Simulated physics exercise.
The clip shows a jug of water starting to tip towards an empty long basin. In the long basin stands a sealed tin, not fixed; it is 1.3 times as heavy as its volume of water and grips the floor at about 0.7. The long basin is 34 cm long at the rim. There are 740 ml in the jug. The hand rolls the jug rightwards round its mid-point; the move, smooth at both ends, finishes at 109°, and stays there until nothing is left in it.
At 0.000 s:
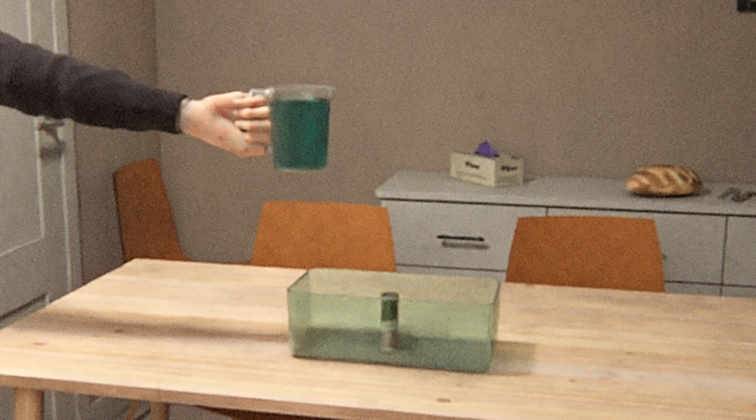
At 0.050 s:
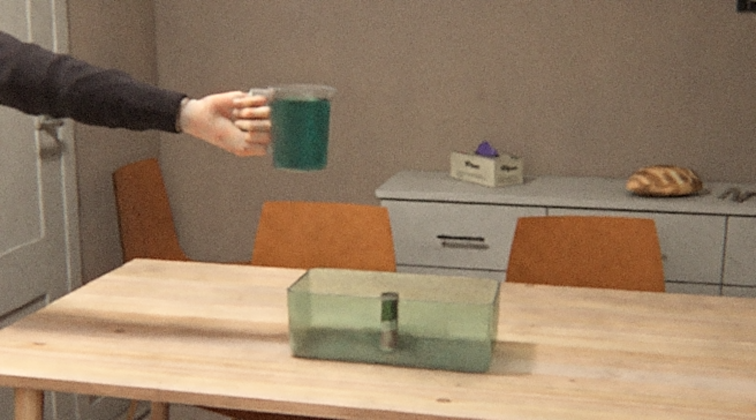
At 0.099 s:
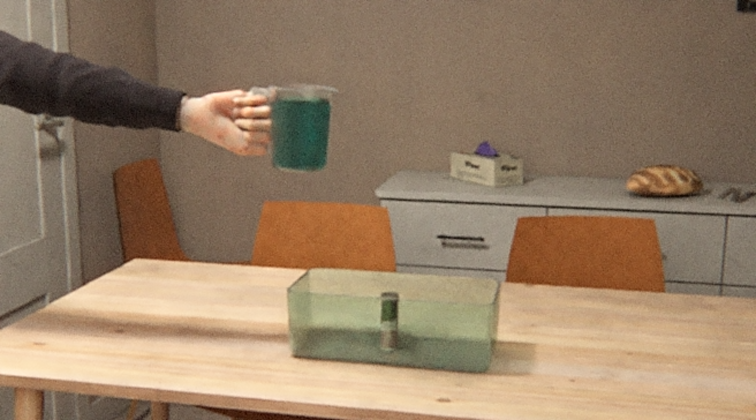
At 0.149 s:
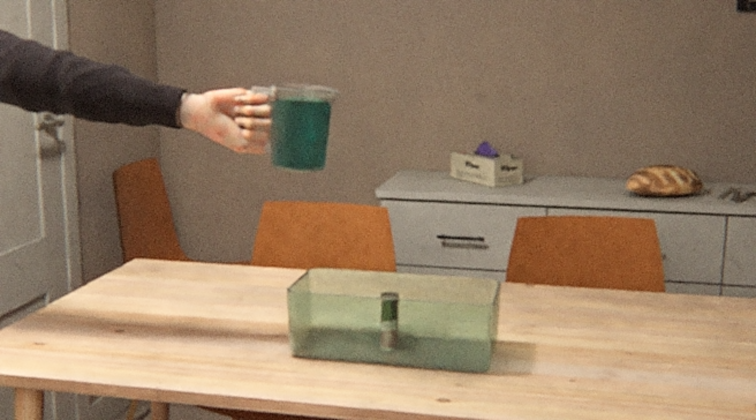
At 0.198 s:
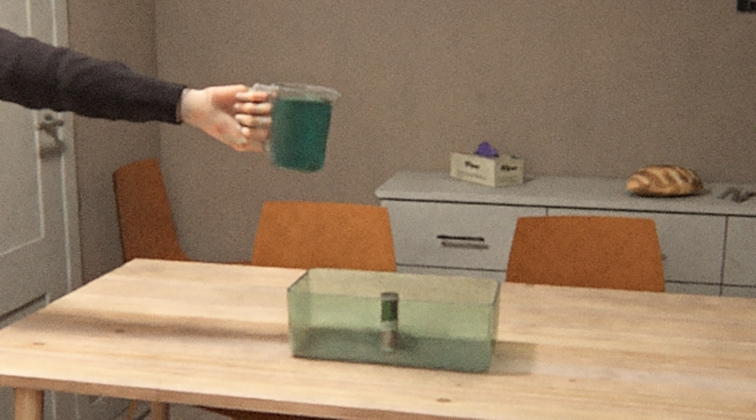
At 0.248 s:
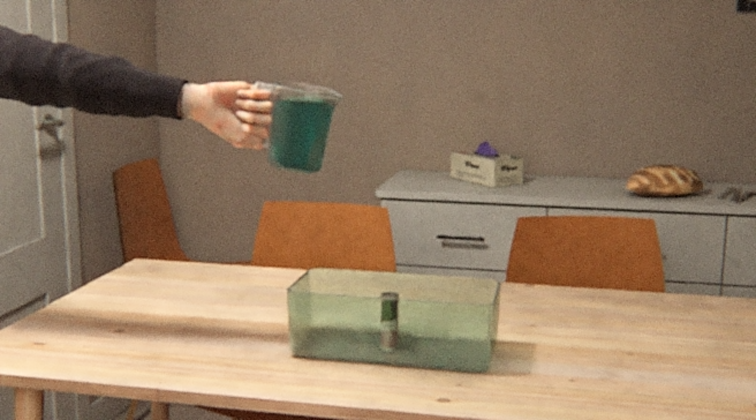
A hand reaching in from the left in a dark sleeve holds a clear jug of blue-green water above a pale wooden table, seen from a still, slightly raised view across a dining room. A long, greenish see-through basin stands below with a small tin, before orange chairs and a grey sideboard holding a tissue box and bread. Level at first, the jug slowly leans slightly rightwards.
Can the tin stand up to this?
It keeps standing.
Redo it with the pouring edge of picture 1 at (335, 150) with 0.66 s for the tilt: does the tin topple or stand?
Then it goes over.
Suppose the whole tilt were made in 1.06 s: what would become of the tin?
Then it stays up.
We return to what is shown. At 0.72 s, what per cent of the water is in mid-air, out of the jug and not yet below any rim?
Near 14 in a hundred.
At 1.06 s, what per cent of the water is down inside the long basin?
Near 34 in a hundred.
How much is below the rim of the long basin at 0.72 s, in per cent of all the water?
Some 1 per cent.
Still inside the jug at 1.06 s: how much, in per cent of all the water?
Some 32 per cent.
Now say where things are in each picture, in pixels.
In the first frame, tilt 0°; pouring edge (336, 90); surface from (273, 99) to (329, 100); the long basin's rim runs from (298, 280) to (497, 294); the tin's top is at (390, 297).
In the second frame, tilt 0°; pouring edge (336, 90); surface from (274, 99) to (329, 101).
In the third frame, tilt 2°; pouring edge (337, 91); surface from (274, 99) to (330, 101).
In the fourth frame, tilt 3°; pouring edge (338, 92); surface from (275, 99) to (331, 101).
In the fifth frame, tilt 6°; pouring edge (340, 94); surface from (276, 99) to (333, 102).
In the sixth frame, tilt 9°; pouring edge (342, 97); surface from (277, 100) to (335, 102).
Then, 0.72 s in, the tilt is 63° and 85 per cent is still to pour; the tin stands where it began.
Then, 1.06 s in, the tilt is 99° and 32 per cent is still to pour; the tin stands where it began.
Then, 1.42 s in, the tilt is 109° and 1 per cent is still to pour; the tin stands where it began.
Then, 1.81 s in, the tilt is 109° and 0 per cent is still to pour; the tin stands where it began.
Finally, the tin stands where it began.
